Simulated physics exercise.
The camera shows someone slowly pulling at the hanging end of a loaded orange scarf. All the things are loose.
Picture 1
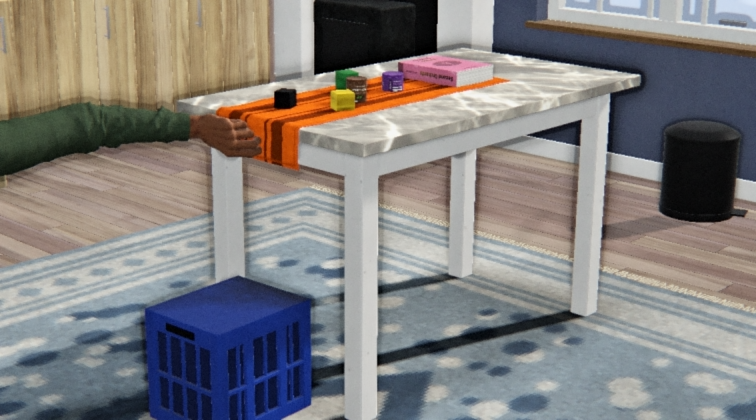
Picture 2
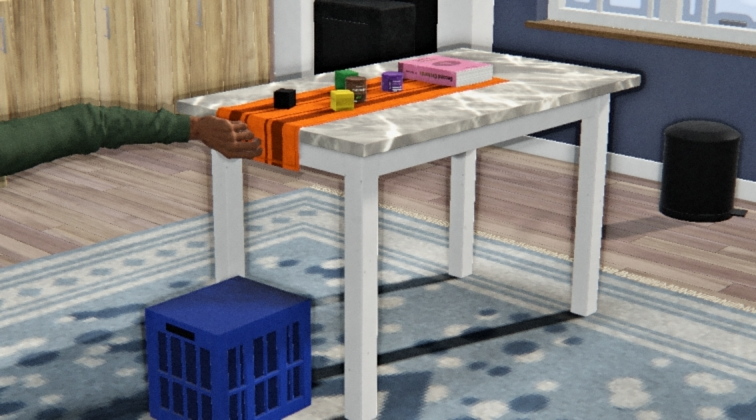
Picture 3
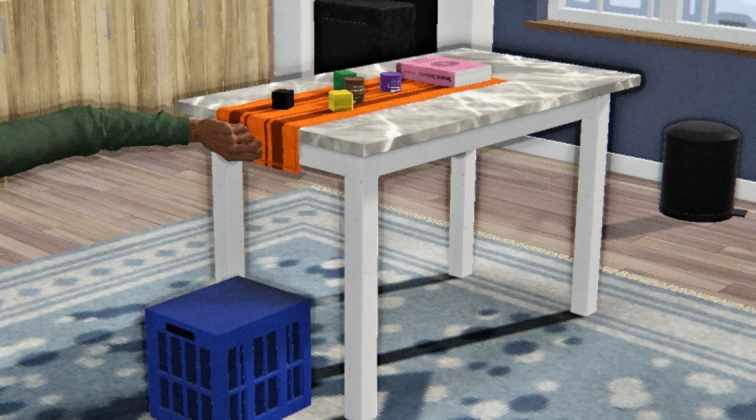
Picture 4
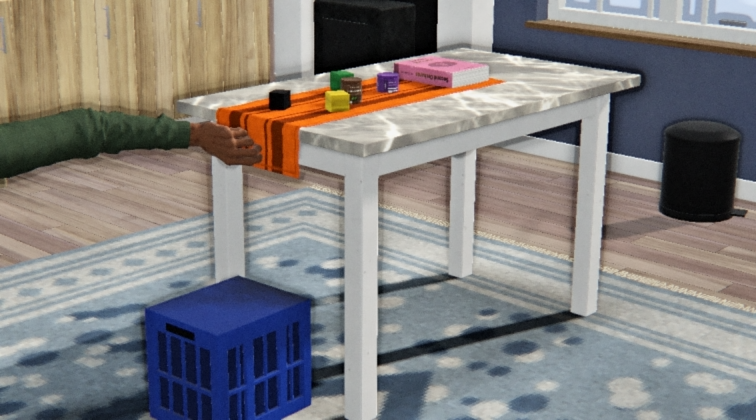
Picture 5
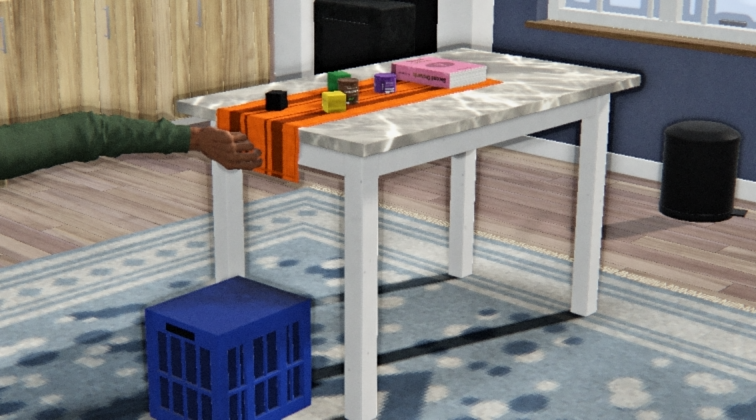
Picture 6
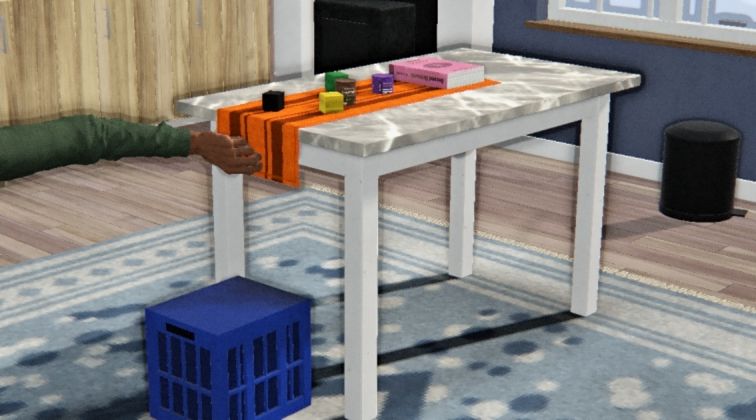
The footage shows a hand slowly pulling down the hanging end of a striped orange scarf on a table, as the small cubes, pots and pink book on it shift slightly left, above a still blue crate.
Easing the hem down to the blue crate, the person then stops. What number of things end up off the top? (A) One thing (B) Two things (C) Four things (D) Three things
Answer: D.
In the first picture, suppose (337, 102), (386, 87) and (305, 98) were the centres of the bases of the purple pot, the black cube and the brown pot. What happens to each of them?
Purple pot: Off; black cube: Still on; brown pot: Off.
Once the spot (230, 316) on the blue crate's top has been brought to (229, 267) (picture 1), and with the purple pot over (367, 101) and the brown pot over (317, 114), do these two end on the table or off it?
In the end the purple pot rides it out; meanwhile the brown pot gets dislodged.
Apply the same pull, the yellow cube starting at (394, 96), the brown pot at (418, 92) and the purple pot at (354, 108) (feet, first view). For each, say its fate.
As for the yellow cube, it holds its spot; the brown pot, it holds its spot; the purple pot, it leaves the top.
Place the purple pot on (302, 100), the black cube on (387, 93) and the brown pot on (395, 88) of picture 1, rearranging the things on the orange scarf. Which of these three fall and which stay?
Result - purple pot down, black cube still up, brown pot still up.
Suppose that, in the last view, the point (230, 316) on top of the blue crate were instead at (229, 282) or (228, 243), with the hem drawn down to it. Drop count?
Count: 2, then 1.
Soon after, hem near (257, 238); black cube gone.
After that, hem on the crate; black cube and yellow cube gone.
In the end, hem on the crate; black cube, yellow cube and brown pot gone. Over the edge go three.
